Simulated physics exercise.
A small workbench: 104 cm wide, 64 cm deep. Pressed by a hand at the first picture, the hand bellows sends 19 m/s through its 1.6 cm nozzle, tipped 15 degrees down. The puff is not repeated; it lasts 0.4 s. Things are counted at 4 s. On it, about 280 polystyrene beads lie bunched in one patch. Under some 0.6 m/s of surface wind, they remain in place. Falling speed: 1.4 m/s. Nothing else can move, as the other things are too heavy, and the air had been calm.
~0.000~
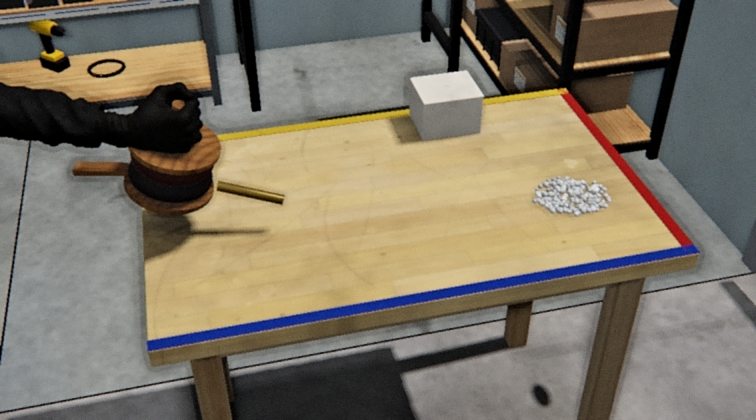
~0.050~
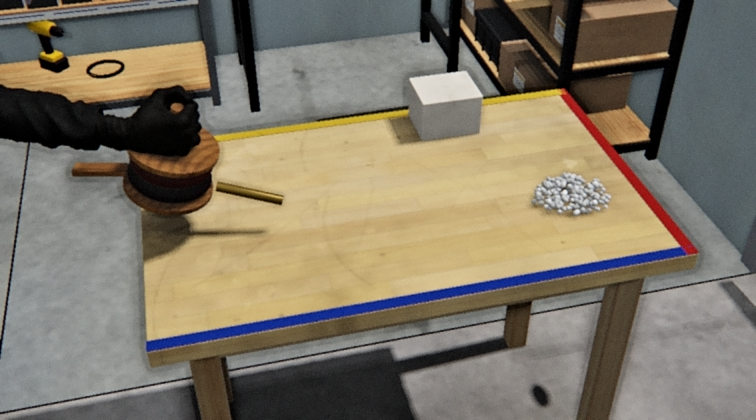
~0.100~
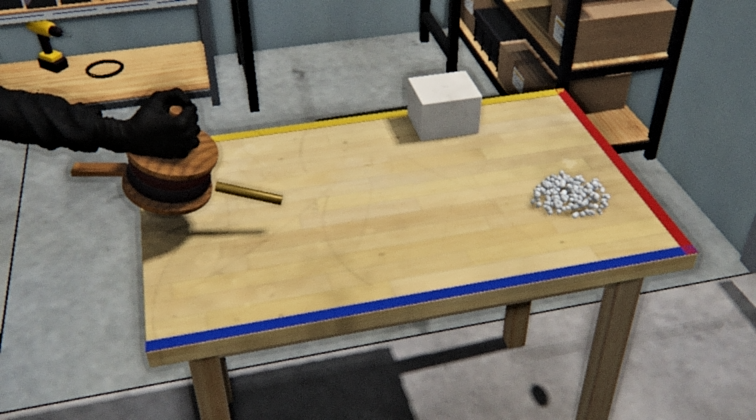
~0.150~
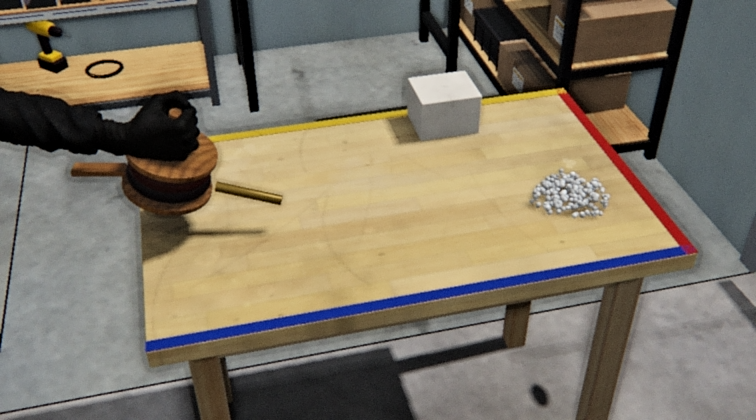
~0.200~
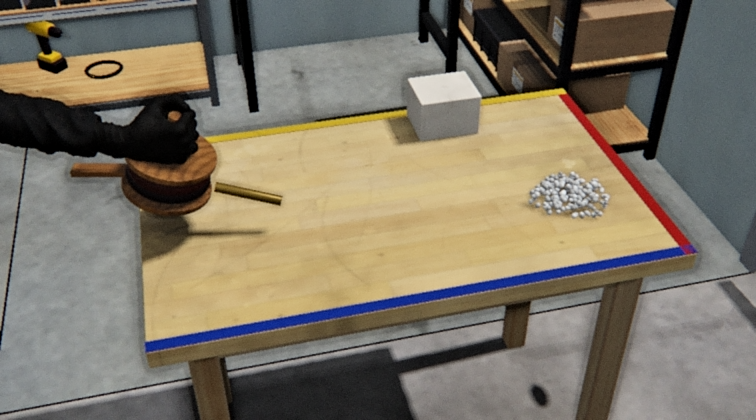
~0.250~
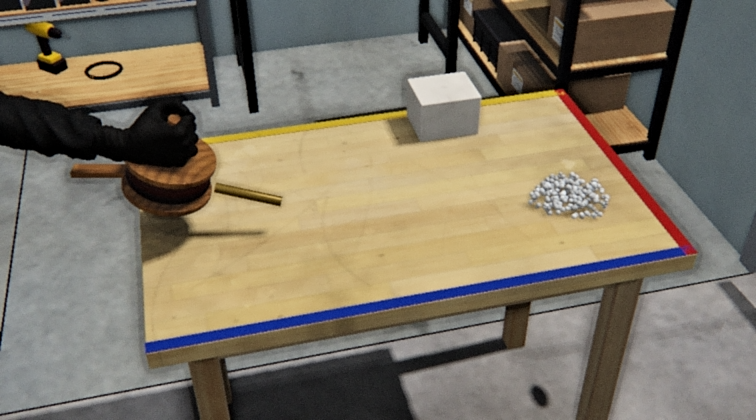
To begin with, a black-gloved hand presses on a round wooden hand bellows at the left of a workbench, its nozzle pointing right toward a patch of small white beads, with a white block behind. The beads then shift very slightly left, while the block stays still.
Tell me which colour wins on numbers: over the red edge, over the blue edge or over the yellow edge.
The red edge wins.
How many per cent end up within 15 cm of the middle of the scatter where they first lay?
About 0 %.
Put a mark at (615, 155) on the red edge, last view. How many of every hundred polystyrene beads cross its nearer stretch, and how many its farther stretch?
Roughly 100 % cross the nearer stretch, while around 1 % cross the farther one.
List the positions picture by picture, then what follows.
In the first picture, the middle of the polystyrene beads is near (574, 197), none has stirred yet and the mouth of the hand bellows is at (284, 200).
In the second picture, the middle of the polystyrene beads is near (574, 194), none has stirred yet, the red edge is centred on (623, 160), the blue edge is centred on (440, 300) and the yellow edge is centred on (361, 117).
In the third picture, the middle of the polystyrene beads is near (573, 194), none has stirred yet and the top of a block is at (445, 87).
In the fourth picture, the middle of the polystyrene beads is near (573, 194) and none has stirred yet.
In the fifth picture, the middle of the polystyrene beads is near (572, 194) and about 1 % have left their places.
In the sixth picture, the middle of the polystyrene beads is near (572, 194) and about 1 % have left their places.
After 0.8 s, 98 % are over the red edge, 0 % over the blue edge and 0 % over the yellow edge; 89 % are gone or lie where they will stay.
After 1.3 s, 98 % are over the red edge, 0 % over the blue edge and 0 % over the yellow edge; 100 % are gone or lie where they will stay.
After 2.2 s, 98 % are over the red edge, 0 % over the blue edge and 0 % over the yellow edge; 100 % are gone or lie where they will stay.
After 4.0 s, at the end, 98 % are over the red edge, 0 % over the blue edge and 0 % over the yellow edge.
